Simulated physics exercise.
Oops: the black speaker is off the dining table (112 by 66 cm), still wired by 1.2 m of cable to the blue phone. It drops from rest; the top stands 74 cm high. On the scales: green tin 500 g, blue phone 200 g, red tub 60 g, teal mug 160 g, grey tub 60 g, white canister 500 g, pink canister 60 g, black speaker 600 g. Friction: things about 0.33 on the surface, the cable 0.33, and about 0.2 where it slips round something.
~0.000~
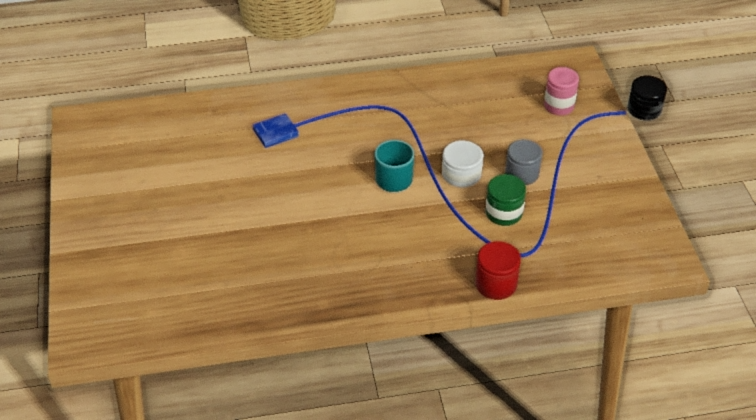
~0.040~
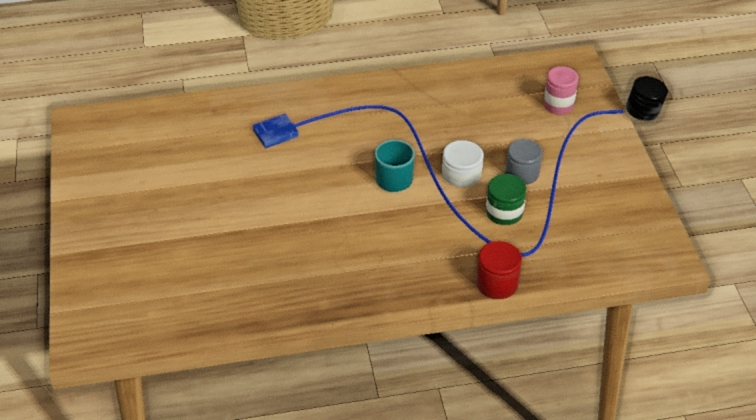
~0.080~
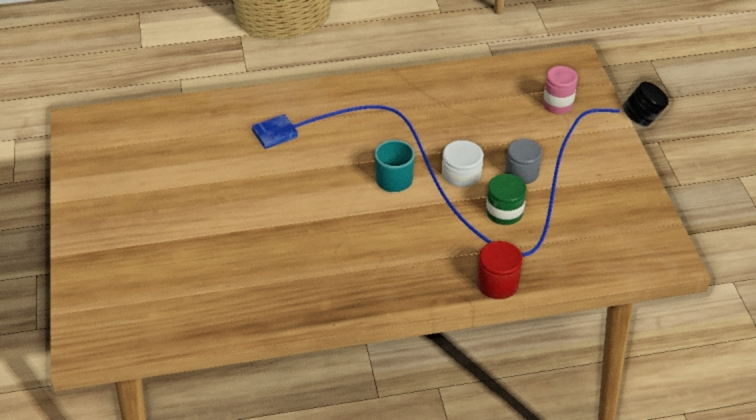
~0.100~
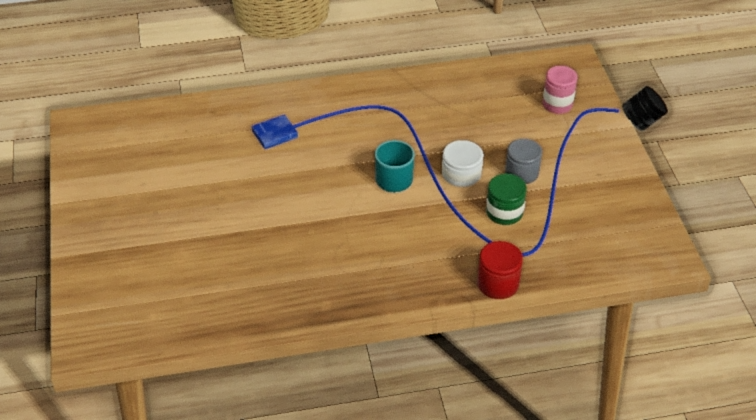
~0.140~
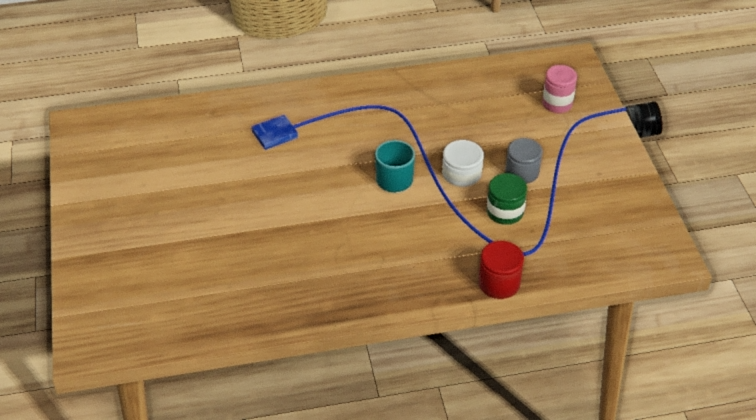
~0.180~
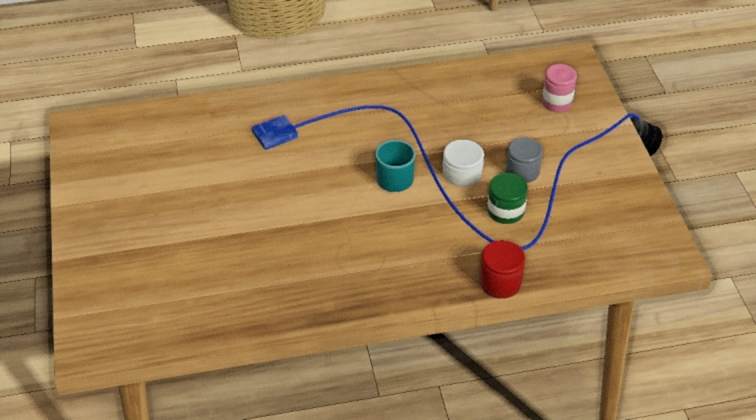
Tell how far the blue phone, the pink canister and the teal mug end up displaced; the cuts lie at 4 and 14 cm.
Result: Blue phone travels a long way, pink canister stays in the low band, teal mug slides into the middle band.
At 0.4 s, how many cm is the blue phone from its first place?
About 14 cm.
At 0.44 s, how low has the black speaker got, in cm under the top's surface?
About 55 cm.
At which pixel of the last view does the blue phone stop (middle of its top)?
Near (464, 201).
After 0.4 s, the cable's tail end at (351, 167); blue phone 14 cm off its start, teal mug 4 cm off its start, black speaker over the edge.
After 0.7 s, the cable's tail end at (474, 200); blue phone 38 cm off its start, teal mug 8 cm off its start, green tin 12 cm off its start.
After 0.9 s, the cable's tail end at (484, 204); blue phone 40 cm off its start at (464, 201), teal mug 8 cm off its start at (385, 185), green tin 12 cm off its start at (517, 139).
After 1.2 s, the cable's tail end at (484, 204); blue phone 40 cm off its start, teal mug 8 cm off its start, green tin 12 cm off its start.
After 2.4 s, the cable's tail end at (484, 204); blue phone 40 cm off its start at (464, 201), teal mug 8 cm off its start at (385, 185), pink canister 0 cm off its start at (561, 73), green tin 12 cm off its start at (517, 139).
